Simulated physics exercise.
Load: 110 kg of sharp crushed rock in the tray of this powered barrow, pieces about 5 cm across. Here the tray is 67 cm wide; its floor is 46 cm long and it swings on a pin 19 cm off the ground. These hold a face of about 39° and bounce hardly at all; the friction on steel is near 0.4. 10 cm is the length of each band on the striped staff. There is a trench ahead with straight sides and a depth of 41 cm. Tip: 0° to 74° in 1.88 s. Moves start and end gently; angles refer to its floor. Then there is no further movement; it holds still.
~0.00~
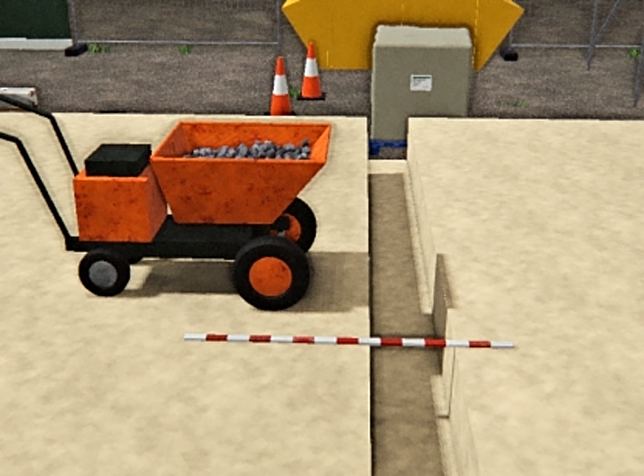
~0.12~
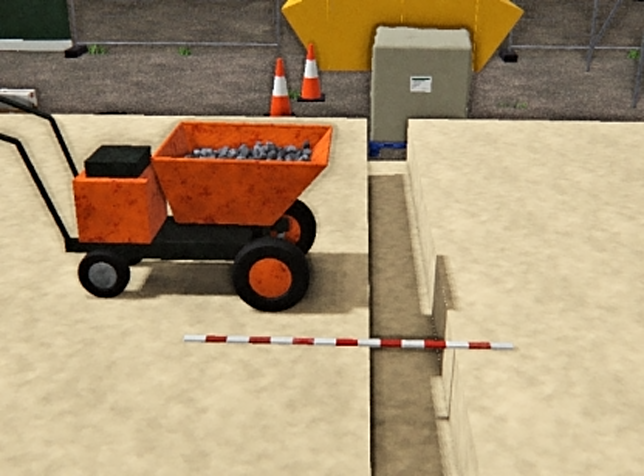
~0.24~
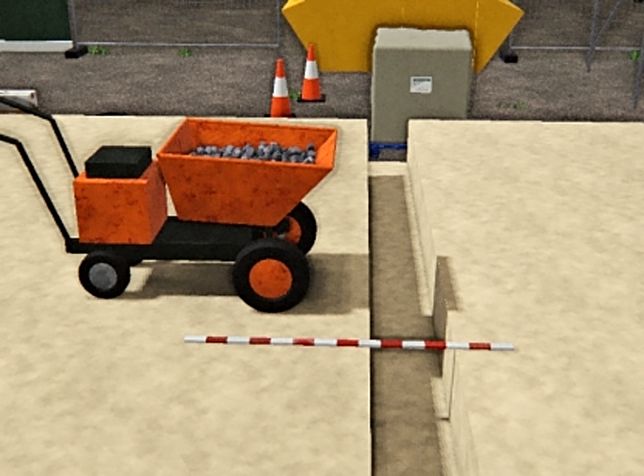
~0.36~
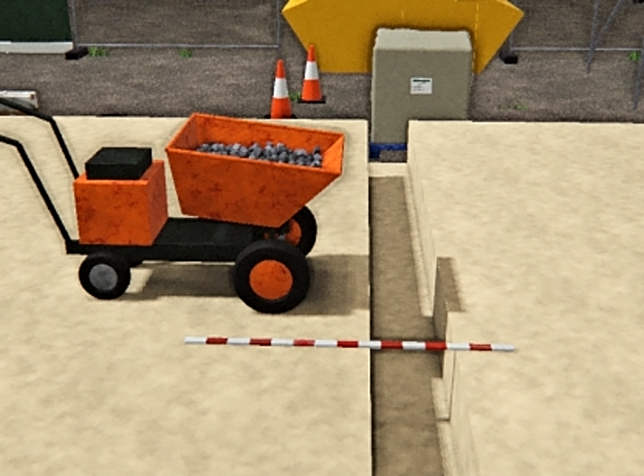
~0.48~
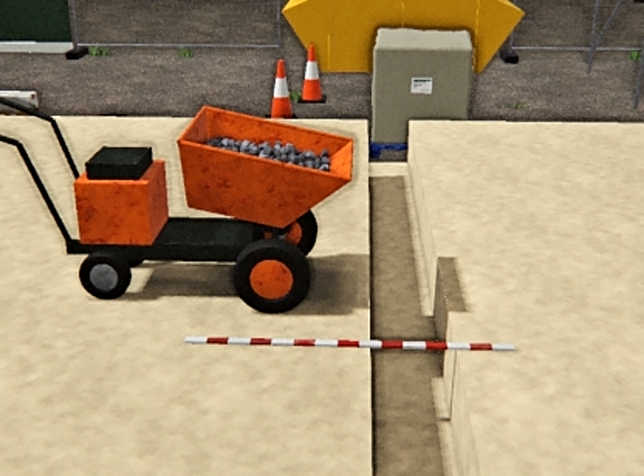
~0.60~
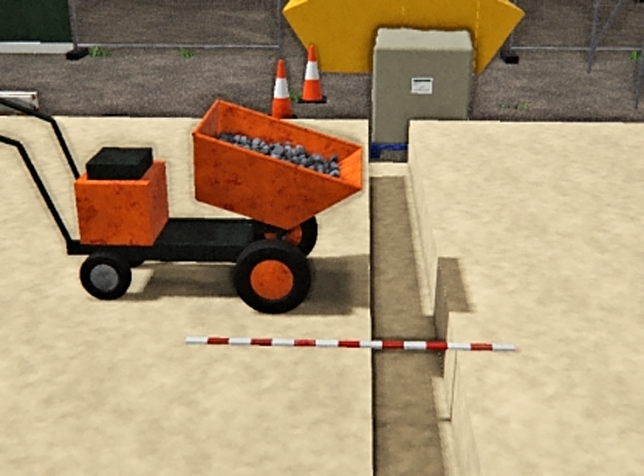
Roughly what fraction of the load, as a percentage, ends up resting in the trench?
Roughly 96 per cent of the load.
After 1.4 s the floor is at 62°; 100 % in the tray; the foremost stones are at (392, 252).
After 2.0 s the floor is at 74°; 71 % in the tray, 27 % in the trench, 1 % past the trench; the foremost stones are at (457, 284).
After 2.3 s the floor is at 74°; 39 % in the tray, 57 % in the trench, 4 % past the trench; the foremost stones are at (496, 292).
After 4.3 s the floor is at 74°; 0 % in the tray, 96 % in the trench, 4 % past the trench; the foremost stones are at (499, 292).
